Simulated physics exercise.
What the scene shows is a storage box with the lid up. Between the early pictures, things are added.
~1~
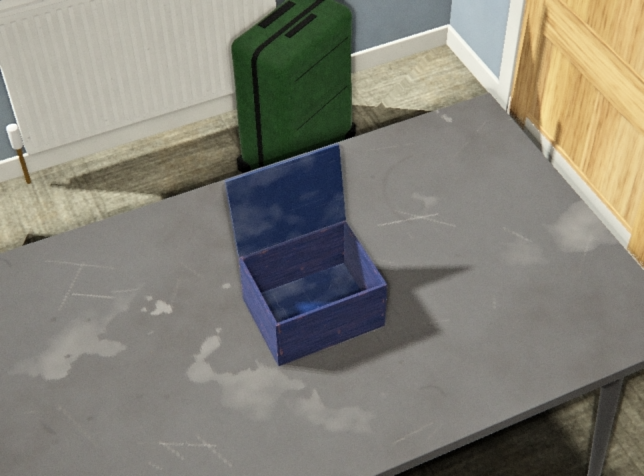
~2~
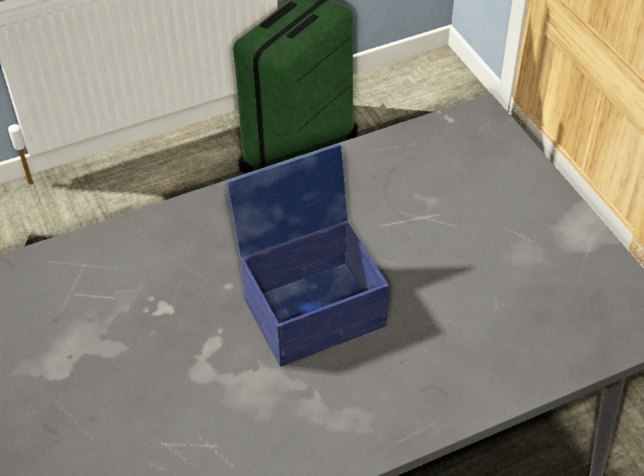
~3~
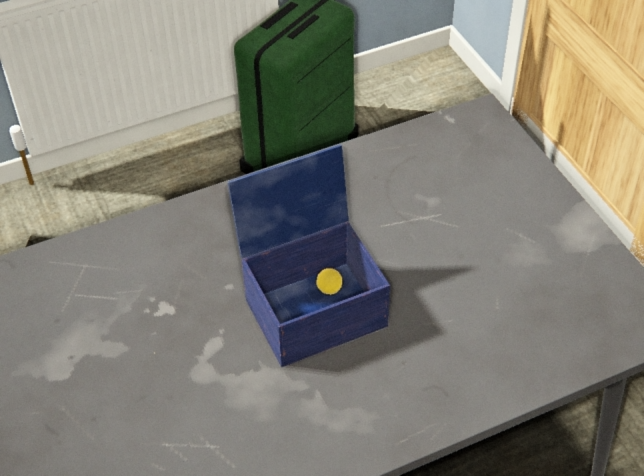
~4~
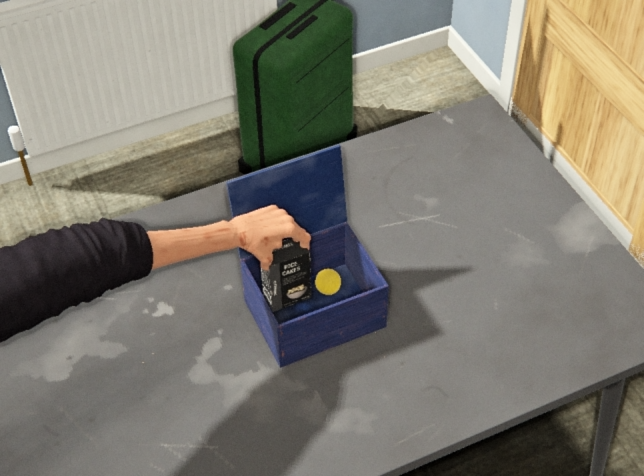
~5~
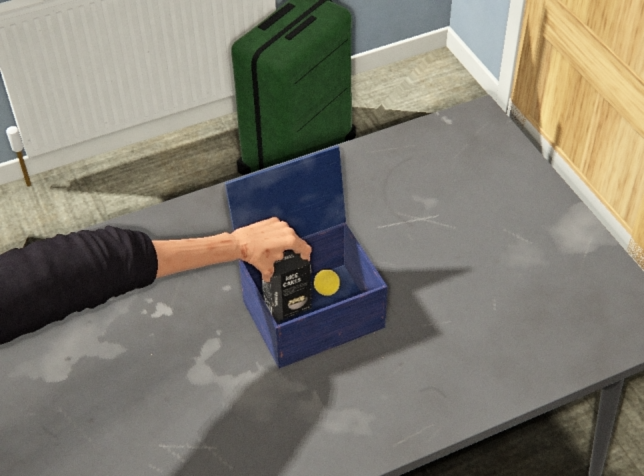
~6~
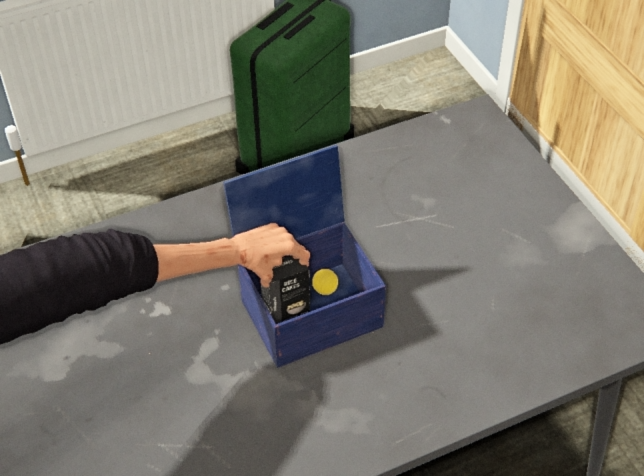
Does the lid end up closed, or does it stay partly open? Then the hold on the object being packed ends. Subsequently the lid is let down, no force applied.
The lid does not fit.
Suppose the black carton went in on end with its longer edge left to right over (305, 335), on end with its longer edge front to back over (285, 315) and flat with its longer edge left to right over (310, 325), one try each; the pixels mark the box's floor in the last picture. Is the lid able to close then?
In order: Lid stays open, lid stays open, lid shuts.
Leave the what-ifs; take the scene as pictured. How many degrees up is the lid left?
Measured angle - around 20°.
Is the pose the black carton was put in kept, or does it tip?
After all that, it keeps its set angle.
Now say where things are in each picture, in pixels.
In the first picture, the last thing is not in view yet.
In the second picture, the last thing is not in view yet.
In the third picture, the last thing is not in view yet; yellow lemon (329, 281).
The fourth picture shows coming down; black carton (286, 274); yellow lemon (328, 282).
The fifth picture shows coming down; black carton (287, 285); yellow lemon (327, 283).
The sixth picture shows in place under the hand; black carton (286, 290); yellow lemon (325, 282).
Then, 1.20 s after the last picture, lid starting down.
Then, 1.60 s after the last picture, lid 60° above the rim.
Then, 2.00 s after the last picture, lid 32° above the rim.
At rest, lid 20° above the rim; both in place. Seen from the same camera at the end, black carton near (286, 290).
